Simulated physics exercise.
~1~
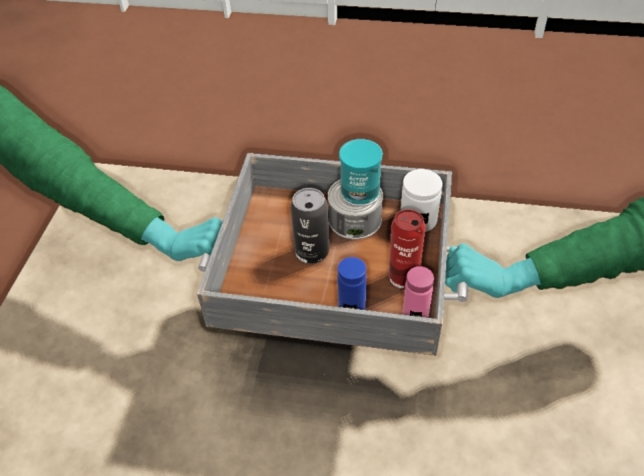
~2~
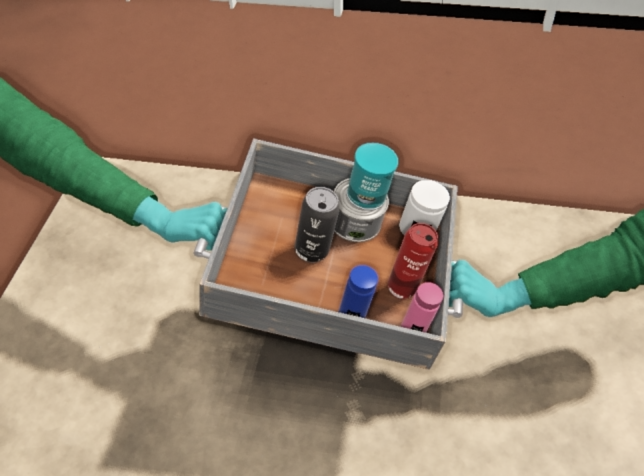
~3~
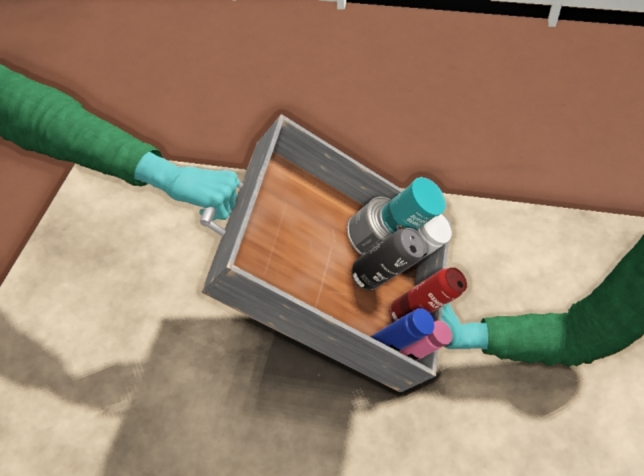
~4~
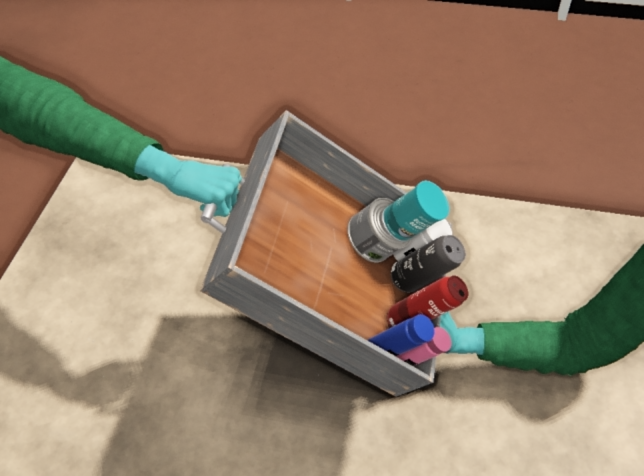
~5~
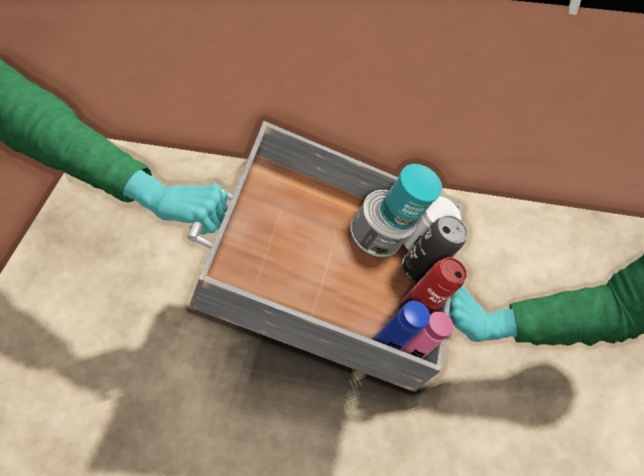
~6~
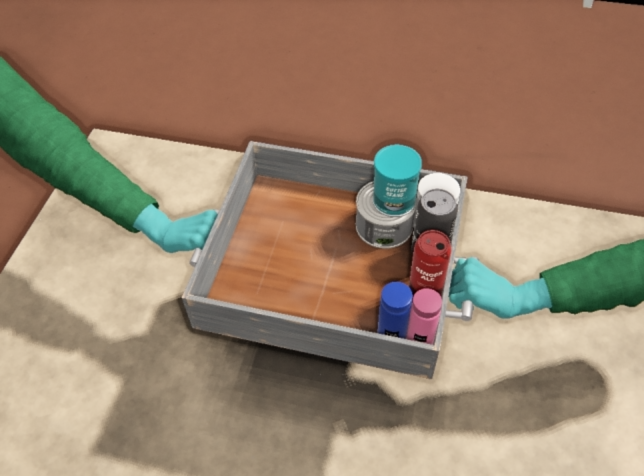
The clip shows two gloved hands tilting an open grey crate of cans and containers steeply down to the right, so the black can, turquoise tin and blue shaker slide rightward, then levelling it, with everything upright inside and gathered along the right side.
